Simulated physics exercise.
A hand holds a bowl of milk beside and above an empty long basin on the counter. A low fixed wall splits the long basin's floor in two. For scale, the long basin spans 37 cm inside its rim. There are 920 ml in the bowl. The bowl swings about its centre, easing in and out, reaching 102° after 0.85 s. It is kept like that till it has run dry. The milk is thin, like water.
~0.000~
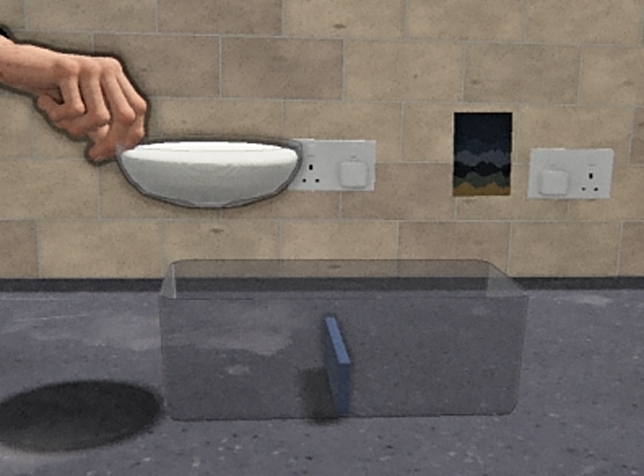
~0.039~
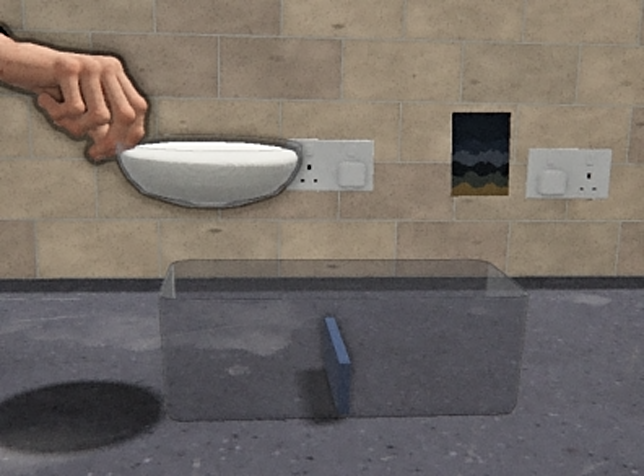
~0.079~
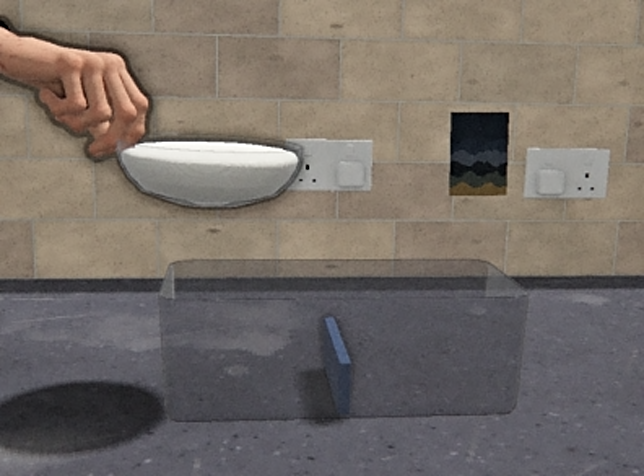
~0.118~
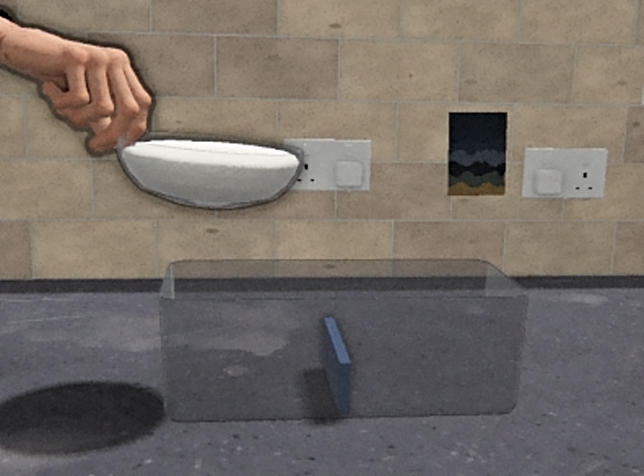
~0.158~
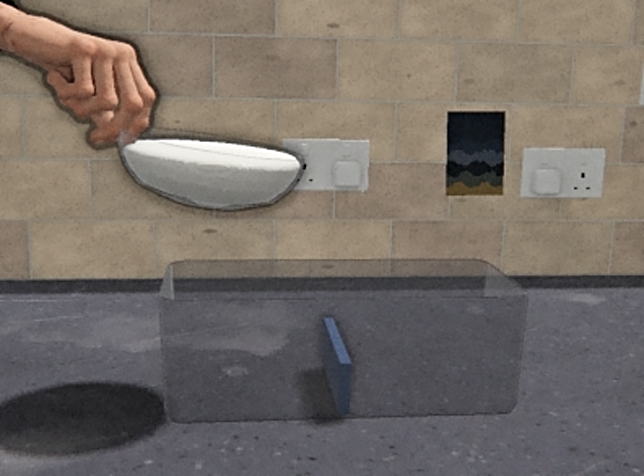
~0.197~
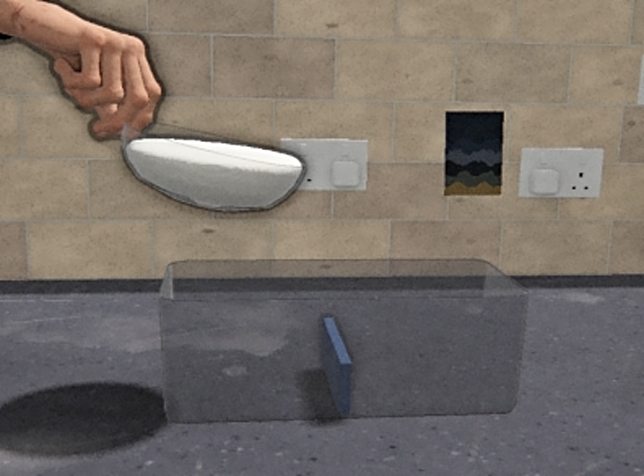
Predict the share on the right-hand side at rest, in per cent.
About 62 per cent.
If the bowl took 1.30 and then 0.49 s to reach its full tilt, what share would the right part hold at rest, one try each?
First 70, then 40 per cent.
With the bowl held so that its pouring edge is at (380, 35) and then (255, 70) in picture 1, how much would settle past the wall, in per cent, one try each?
In turn about 85 and 35 per cent.
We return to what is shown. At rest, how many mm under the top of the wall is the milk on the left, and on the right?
Some 42 mm on the left and 34 mm on the right.
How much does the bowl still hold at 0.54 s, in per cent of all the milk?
Near 18 in a hundred.
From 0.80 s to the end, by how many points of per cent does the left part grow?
Near 1 in a hundred.
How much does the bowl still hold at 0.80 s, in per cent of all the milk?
About 0 per cent.
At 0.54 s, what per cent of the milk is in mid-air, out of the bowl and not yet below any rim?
Some 42 per cent.
Then, 0.54 s in, the tilt is 73° and 18 per cent is still to pour, 5 is left of the wall and 34 right of it.
Then, 0.80 s in, the tilt is 101° and 0 per cent is still to pour, 35 is left of the wall and 59 right of it.
Then, 1.06 s in, the tilt is 102° and 0 per cent is still to pour, 36 is left of the wall and 62 right of it.
Then, 1.35 s in, the tilt is 102° and 0 per cent is still to pour, 36 is left of the wall and 62 right of it.
Finally, 36 per cent lies left of the wall, 62 right of it and 2 outside.
